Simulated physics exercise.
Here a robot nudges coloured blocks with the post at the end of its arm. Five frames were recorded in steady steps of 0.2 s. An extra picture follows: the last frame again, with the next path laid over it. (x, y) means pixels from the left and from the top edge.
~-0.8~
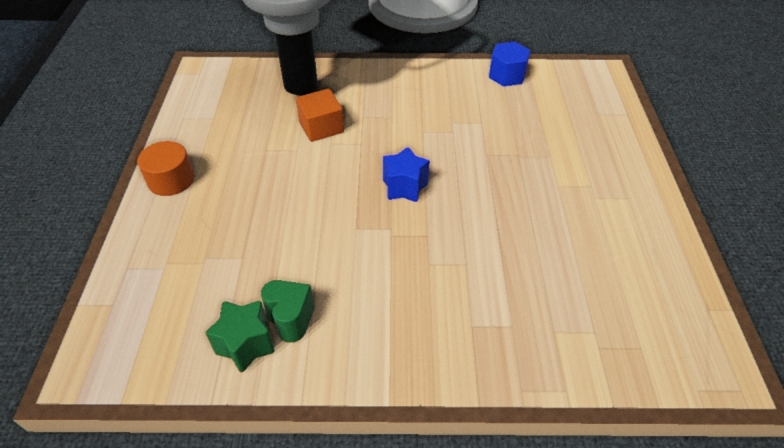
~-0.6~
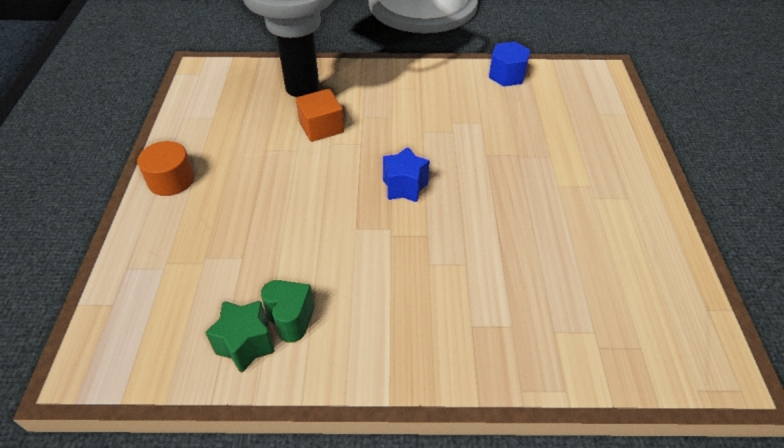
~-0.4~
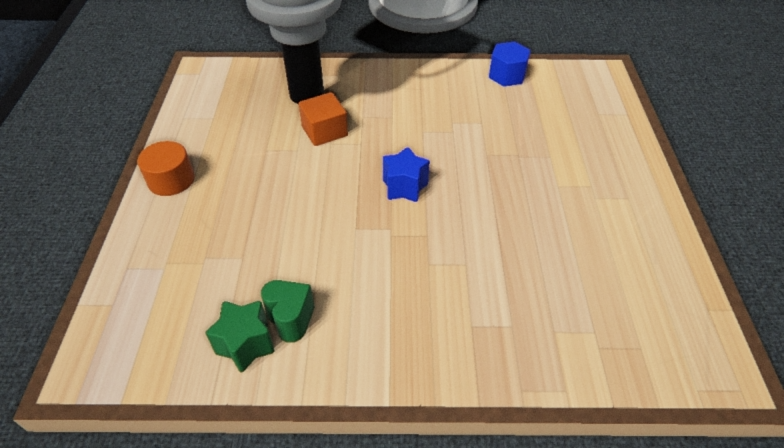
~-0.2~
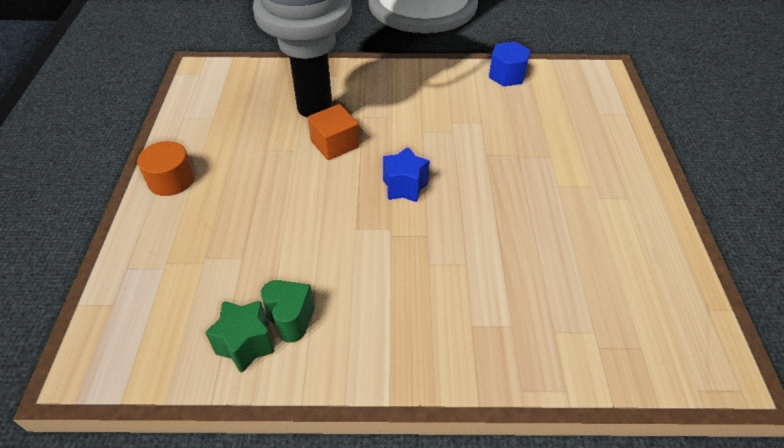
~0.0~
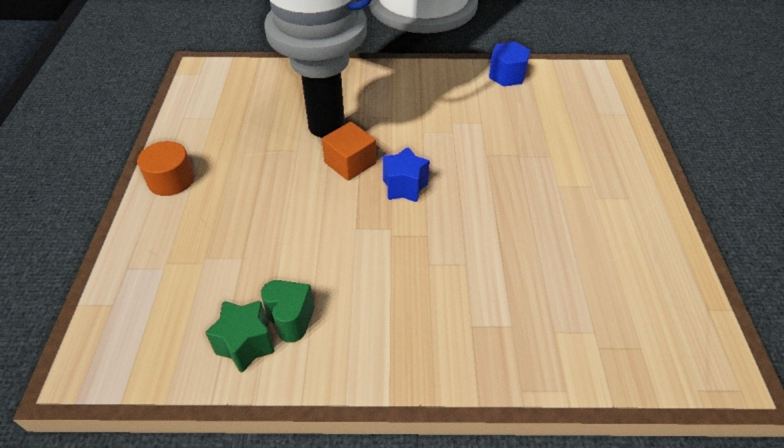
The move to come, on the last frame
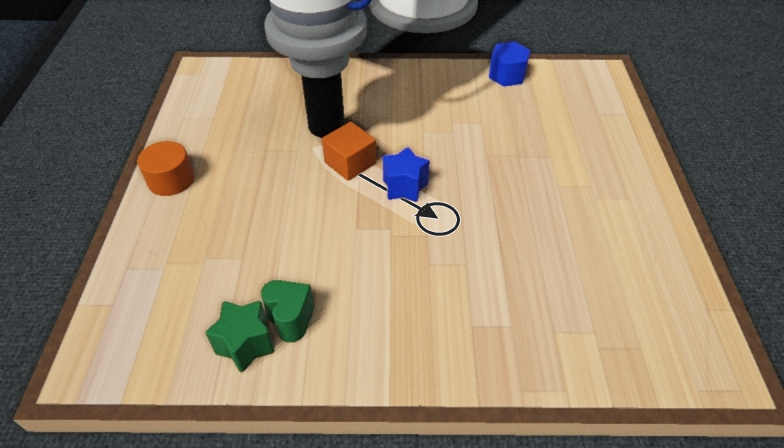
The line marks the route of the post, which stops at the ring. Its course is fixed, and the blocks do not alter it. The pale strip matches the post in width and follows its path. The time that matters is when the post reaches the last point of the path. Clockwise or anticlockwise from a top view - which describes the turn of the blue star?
Twists anticlockwise.
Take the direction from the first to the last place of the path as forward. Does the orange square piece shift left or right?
Taking start-to-end as forward, the block's sideways shift goes to the right.
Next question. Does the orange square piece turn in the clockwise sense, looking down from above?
I believe so.
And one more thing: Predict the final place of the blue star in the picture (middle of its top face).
For the centre of its top, I'd go with (480, 193).
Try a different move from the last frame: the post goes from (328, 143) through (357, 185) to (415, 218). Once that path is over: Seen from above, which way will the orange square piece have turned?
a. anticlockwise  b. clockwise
(b)
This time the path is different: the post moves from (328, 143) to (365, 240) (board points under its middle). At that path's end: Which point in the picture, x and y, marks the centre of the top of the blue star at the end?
It sits at (436, 176).
Drawn move, from (328, 143) by way of (354, 171) and (394, 194) to (438, 219).
On the path given first. One third of the way, post (354, 156); orange square piece (376, 170); blue star (424, 173), turned 45° anticlockwise.
Two thirds of the way, post (395, 179); orange square piece (405, 200), turned 25° clockwise; blue star (448, 184), turned 105° anticlockwise.
At the end, post (440, 203); orange square piece (426, 226), turned 75° clockwise; blue star (480, 193), turned 140° anticlockwise.
